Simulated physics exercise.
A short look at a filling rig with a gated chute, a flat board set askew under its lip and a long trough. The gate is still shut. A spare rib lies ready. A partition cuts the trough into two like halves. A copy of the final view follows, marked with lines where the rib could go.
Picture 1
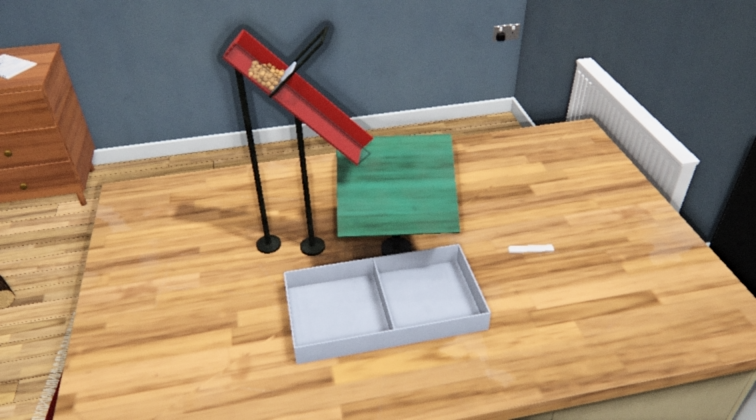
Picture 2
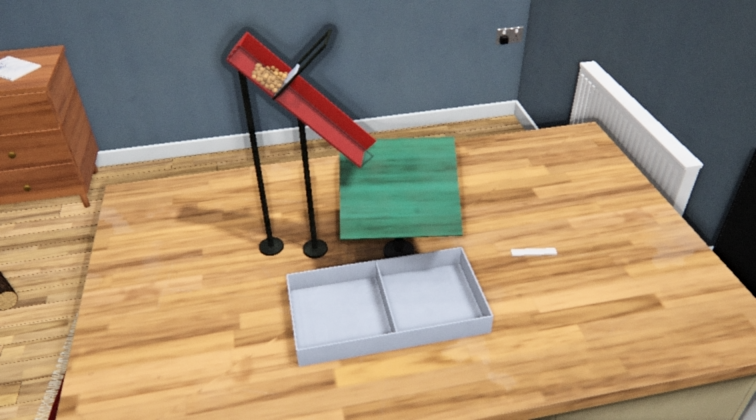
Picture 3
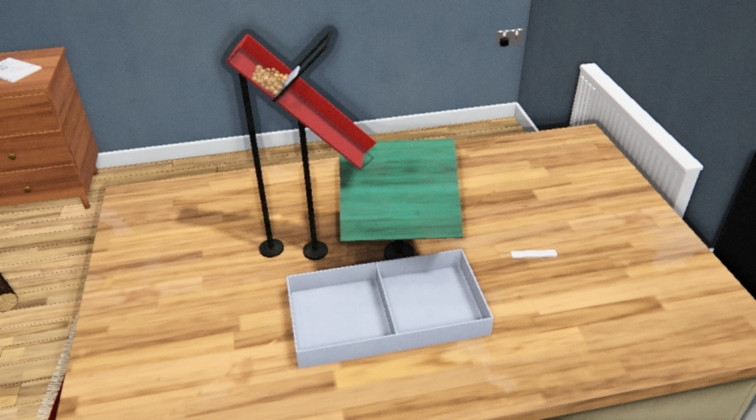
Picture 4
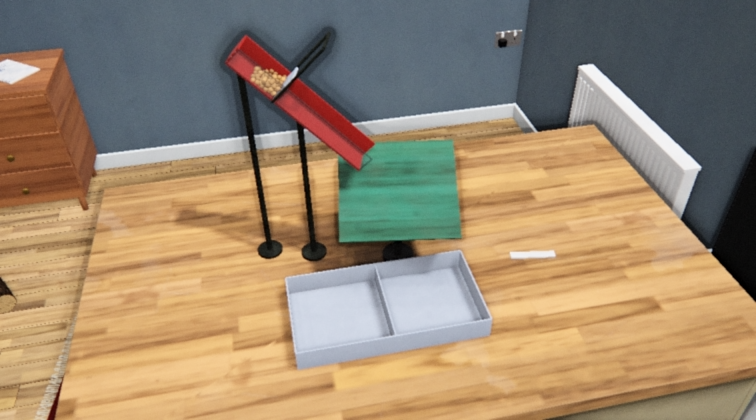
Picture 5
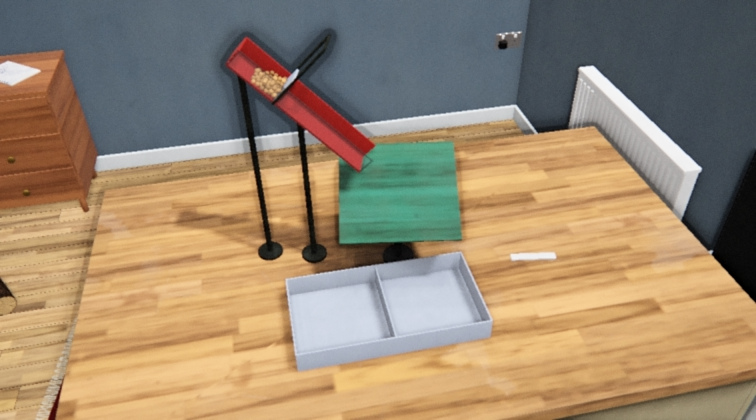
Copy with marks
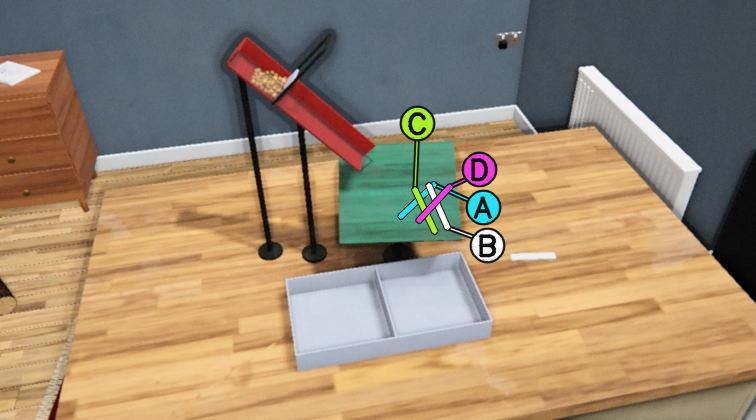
A room with blue-grey walls, a wooden chest of drawers and a white radiator is seen from above, across a wooden table. A red chute on black posts slopes down rightward, holding tan beads behind a dark gate, above a tilted green board, with a pale grey two-part trough in front and a small white strip to the right. The beads and rig stay still while the camera shifts very slightly.
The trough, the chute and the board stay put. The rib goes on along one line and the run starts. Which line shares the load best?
A is best.
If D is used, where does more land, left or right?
More lands on the right.
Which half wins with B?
Right.
On the marked copy, line A from (434, 184) to (400, 216); line B from (428, 185) to (447, 227); line C from (415, 189) to (434, 231); line D from (449, 186) to (419, 220).
For line A, of what is caught, about two thirds in the left half, about a third in the right.
For line B, of what is caught, a small part in the left half, nearly all in the right.
For line C, of what is caught, a stray few in the left half, nearly all in the right.
For line D, of what is caught, a small part in the left half, nearly all in the right.
